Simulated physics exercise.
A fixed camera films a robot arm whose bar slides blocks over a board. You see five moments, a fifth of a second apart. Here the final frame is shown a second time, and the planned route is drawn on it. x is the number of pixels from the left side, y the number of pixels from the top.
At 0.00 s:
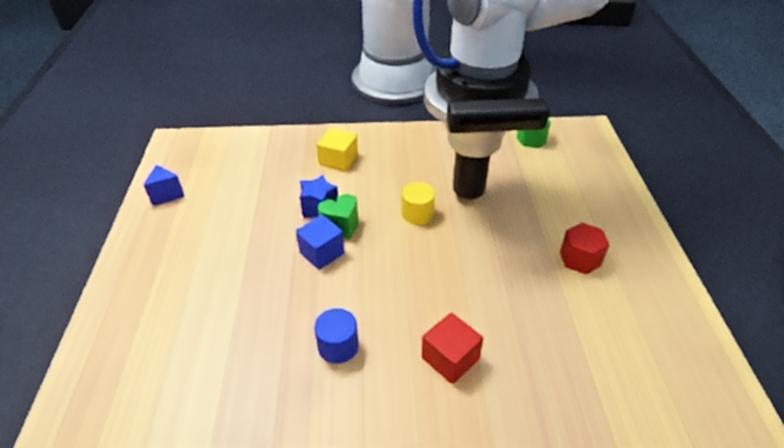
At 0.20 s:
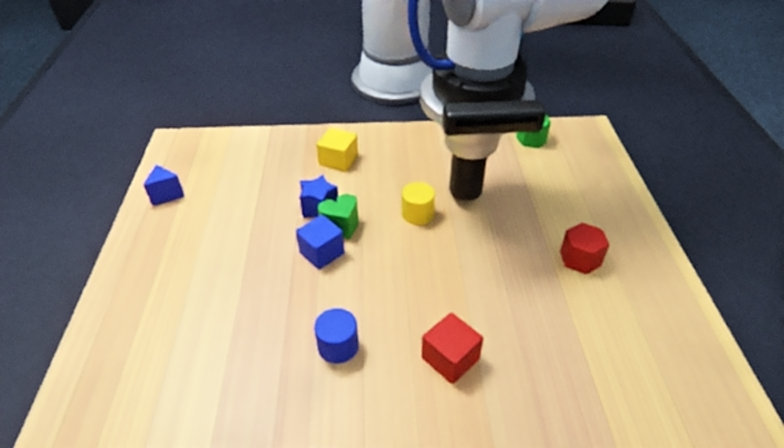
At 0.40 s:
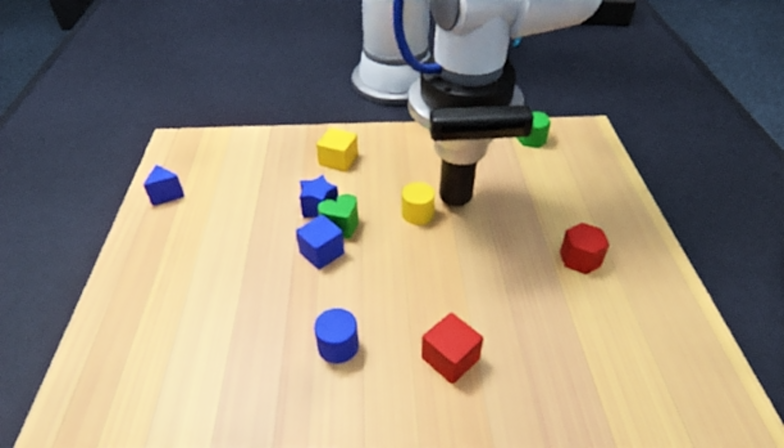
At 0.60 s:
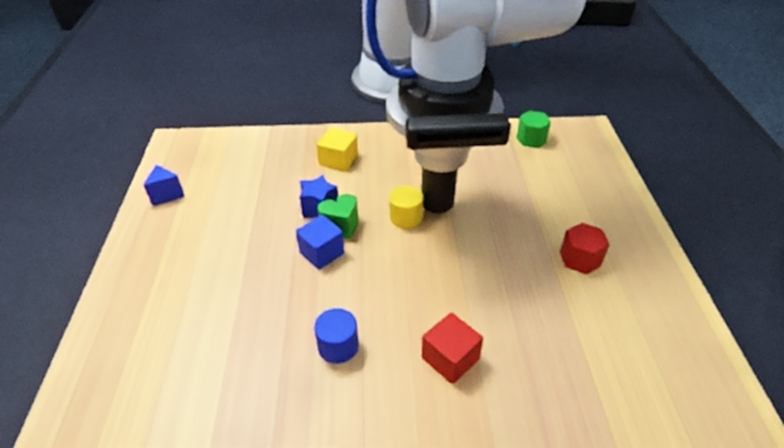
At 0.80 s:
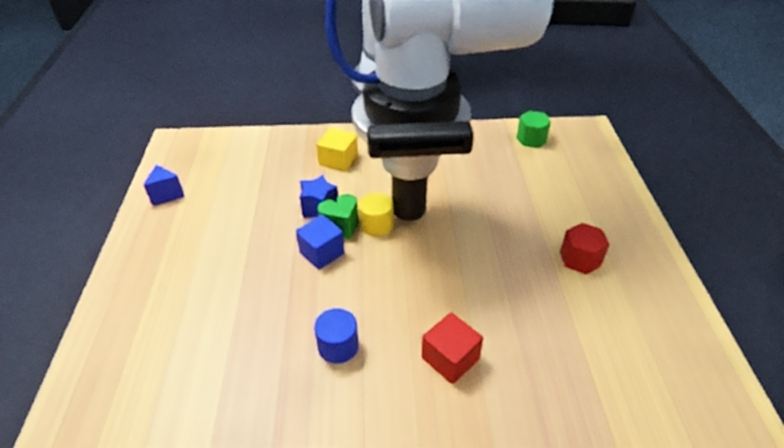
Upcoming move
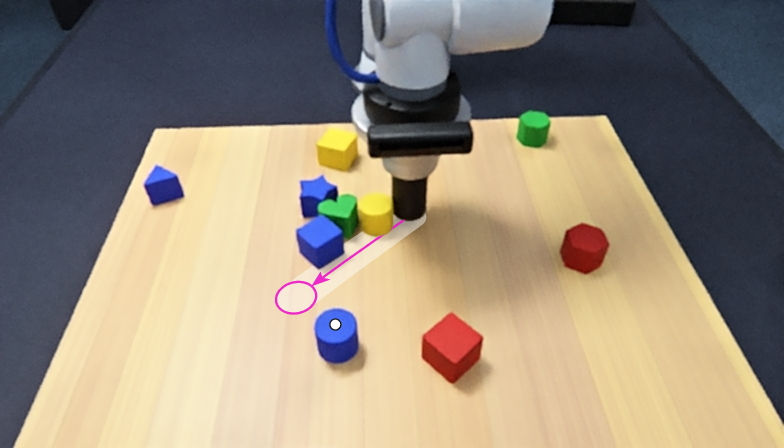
On a wooden table, a robot arm moves left and pushes the yellow cylinder toward the green heart.
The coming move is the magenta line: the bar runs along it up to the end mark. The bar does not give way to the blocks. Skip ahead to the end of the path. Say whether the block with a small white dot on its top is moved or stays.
It keeps its position.
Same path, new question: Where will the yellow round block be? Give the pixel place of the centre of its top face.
Most likely (315, 224).
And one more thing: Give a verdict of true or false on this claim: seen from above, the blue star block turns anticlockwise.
That statement is not accurate.
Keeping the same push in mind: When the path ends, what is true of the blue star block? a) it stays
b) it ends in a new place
b (it ends in a new place)
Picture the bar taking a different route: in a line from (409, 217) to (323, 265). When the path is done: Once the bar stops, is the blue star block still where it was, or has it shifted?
By the time the path is finished, it has moved at least a centimetre.
Drawn move, straight from (409, 217) to (296, 297); the dot is on the blue round block.
The first path, step by step. One third of the way, bar at (373, 234); blue star block at (310, 184), turned 25° clockwise; blue square piece at (310, 235), turned 20° anticlockwise; green heart at (310, 204); yellow round block at (337, 216).
Two thirds of the way, bar at (335, 261); blue star block at (309, 183), turned 35° clockwise; blue square piece at (287, 244), turned 25° anticlockwise; green heart at (302, 203), turned 35° clockwise; yellow round block at (315, 224).
At the end, bar at (295, 290); blue star block at (309, 183), turned 35° clockwise; blue square piece at (282, 245); blue round block still; green heart at (302, 203), turned 35° clockwise; yellow round block at (315, 224).
